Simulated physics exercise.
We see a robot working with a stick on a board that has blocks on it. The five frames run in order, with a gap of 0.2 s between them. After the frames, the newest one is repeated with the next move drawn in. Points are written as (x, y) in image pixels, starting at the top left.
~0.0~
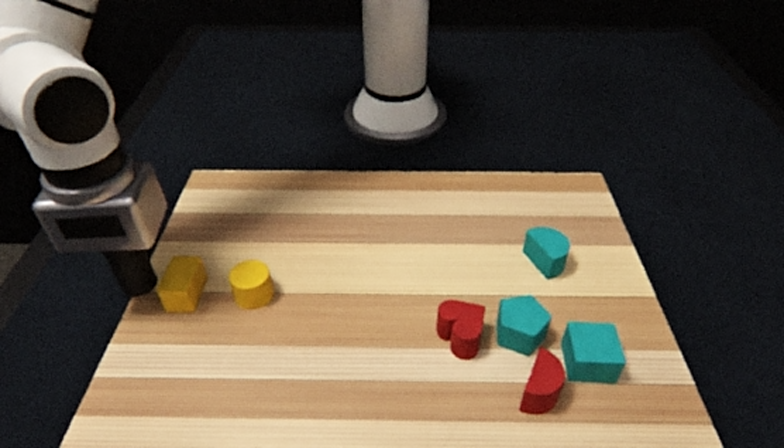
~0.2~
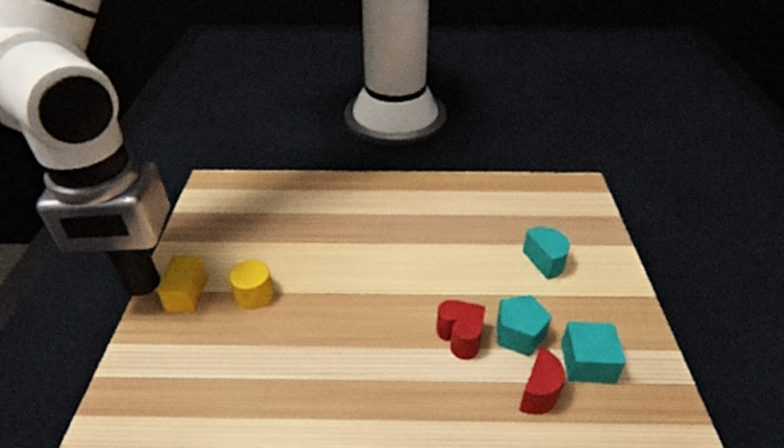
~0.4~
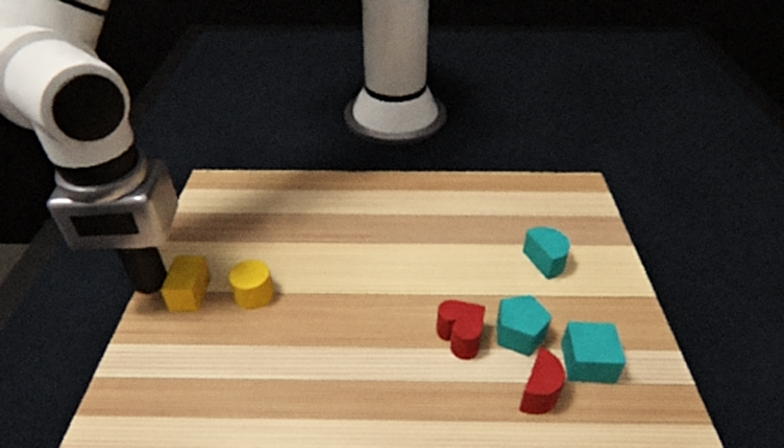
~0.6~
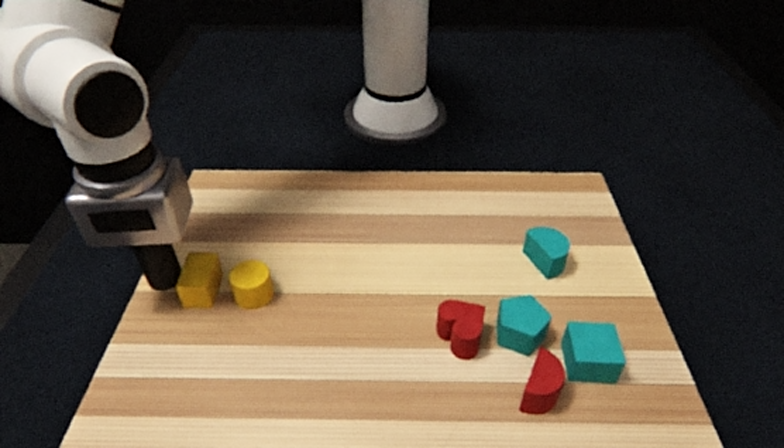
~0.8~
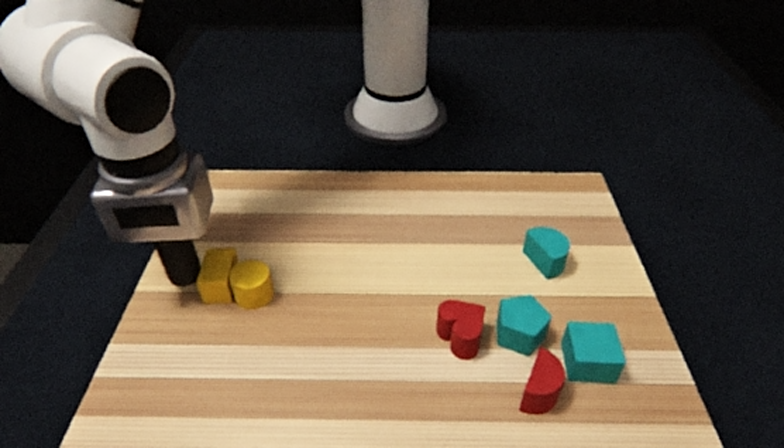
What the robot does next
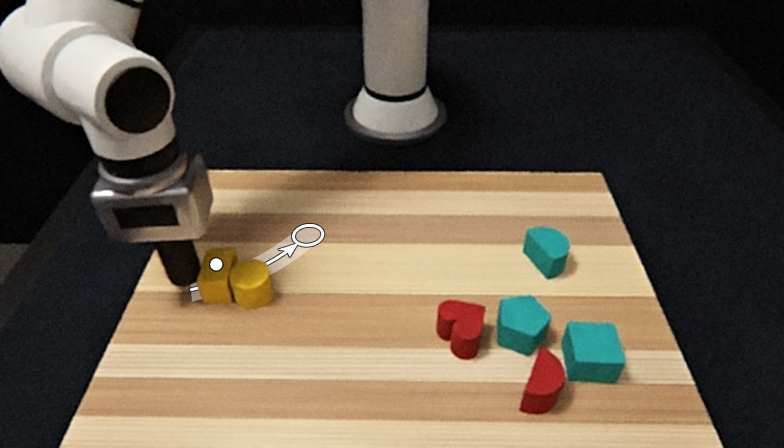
On a striped wooden board scattered with yellow, red and teal blocks, a robot arm's dark stick moved right and pushed the yellow oblong block up against the yellow round one.
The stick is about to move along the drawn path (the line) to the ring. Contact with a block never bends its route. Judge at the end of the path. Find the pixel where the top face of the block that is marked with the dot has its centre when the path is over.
The block that is marked with the dot ends near (294, 251).
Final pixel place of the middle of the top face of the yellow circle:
About (301, 276).
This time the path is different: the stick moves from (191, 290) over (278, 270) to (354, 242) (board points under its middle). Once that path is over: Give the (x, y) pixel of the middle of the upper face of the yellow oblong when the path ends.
Answer: (330, 253).
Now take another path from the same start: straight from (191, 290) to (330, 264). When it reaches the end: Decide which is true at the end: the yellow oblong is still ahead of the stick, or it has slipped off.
At that point it is up front.
The line goes from (191, 290) through (237, 277) and (277, 258) to (308, 235); the dot is on the yellow oblong.
On the path given first. One third of the way, stick at (233, 262); yellow oblong at (264, 257), turned 25° clockwise; yellow circle at (287, 275).
Two thirds of the way, stick at (275, 243); yellow oblong at (294, 251), turned 55° clockwise; yellow circle at (301, 276).
At the end, stick at (306, 220); yellow oblong at (294, 251), turned 55° clockwise; yellow circle at (301, 276).
